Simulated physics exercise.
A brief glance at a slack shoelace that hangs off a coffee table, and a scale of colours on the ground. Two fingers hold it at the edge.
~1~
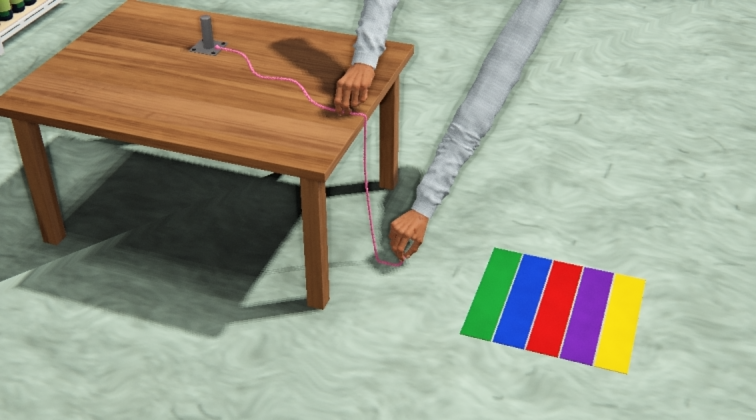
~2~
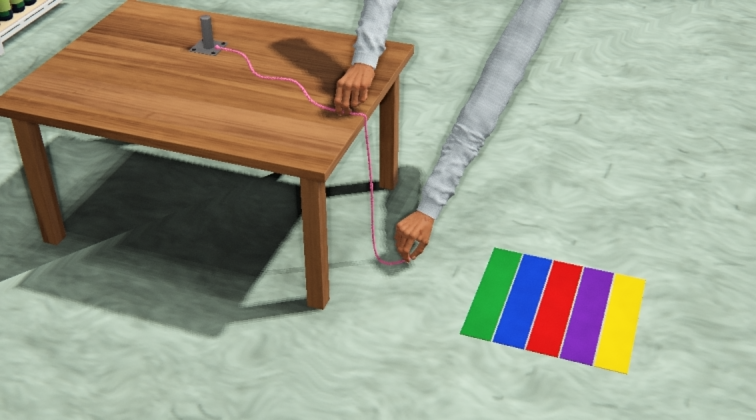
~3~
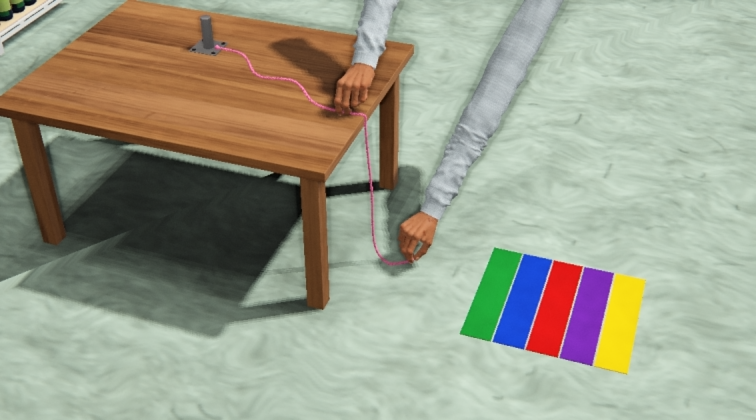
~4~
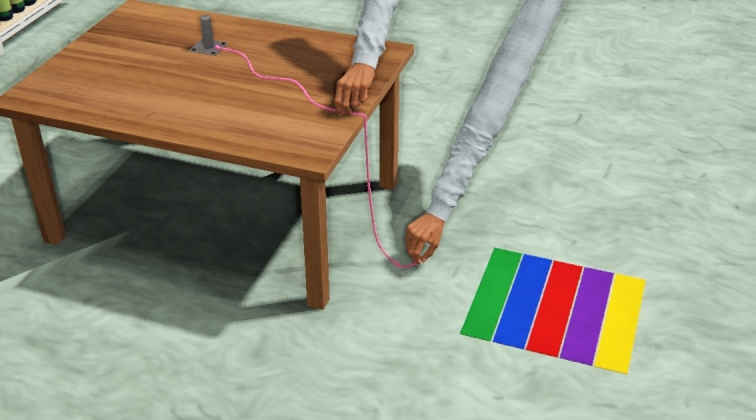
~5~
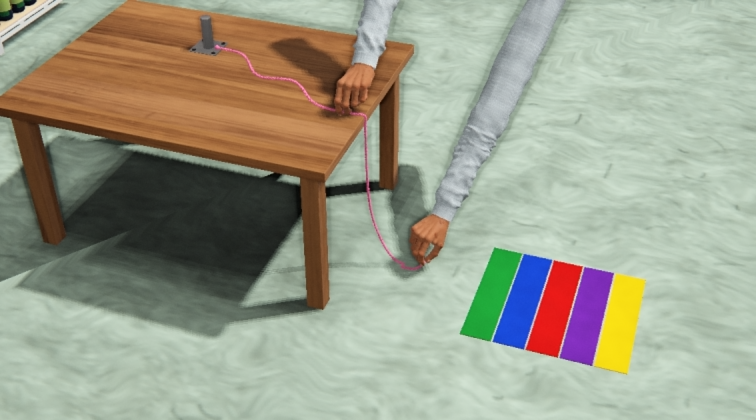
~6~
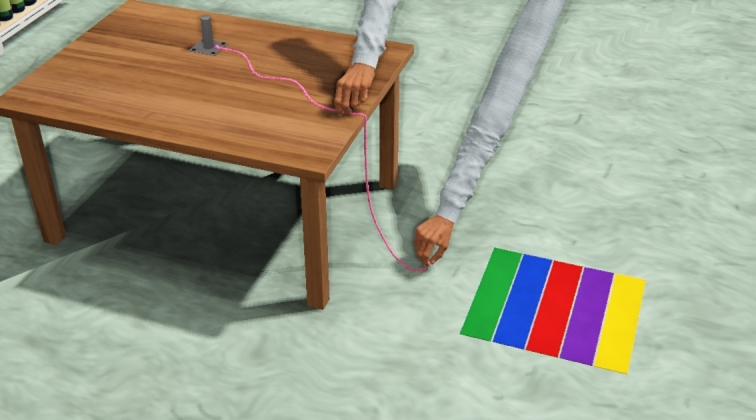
The footage shows a slack pink lace running across a wooden table and hanging off its edge, pinched there by one hand, while another hand draws its lower end slightly right across the floor, near a five-coloured strip panel.
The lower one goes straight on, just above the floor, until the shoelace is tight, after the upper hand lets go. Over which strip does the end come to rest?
Over the blue strip.
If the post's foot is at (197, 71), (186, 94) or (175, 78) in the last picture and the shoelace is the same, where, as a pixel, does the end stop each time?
Going by the last picture, roughly (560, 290), (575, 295) and (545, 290).
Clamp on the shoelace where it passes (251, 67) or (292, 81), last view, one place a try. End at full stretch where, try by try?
Respectively (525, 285) and (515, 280).
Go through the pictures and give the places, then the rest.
The first picture shows end (404, 257); green (481, 321); blue (514, 328); red (547, 336); purple (580, 344); yellow (615, 352).
The second picture shows end (410, 258); shoelace through (242, 55) (275, 79) (312, 102) (366, 129) (372, 190) (374, 245).
The third picture shows end (414, 259).
The fourth picture shows end (420, 261); shoelace through (242, 55) (275, 79) (312, 102) (366, 129) (369, 189) (380, 246).
The fifth picture shows end (425, 262).
The sixth picture shows end (429, 263); shoelace through (242, 55) (275, 79) (312, 102) (365, 129) (368, 189) (387, 245).
Soon after, end near (464, 270); short of the strips.
After that, end near (506, 280); over green.
At the stop, end near (532, 286); over blue. Over blue.
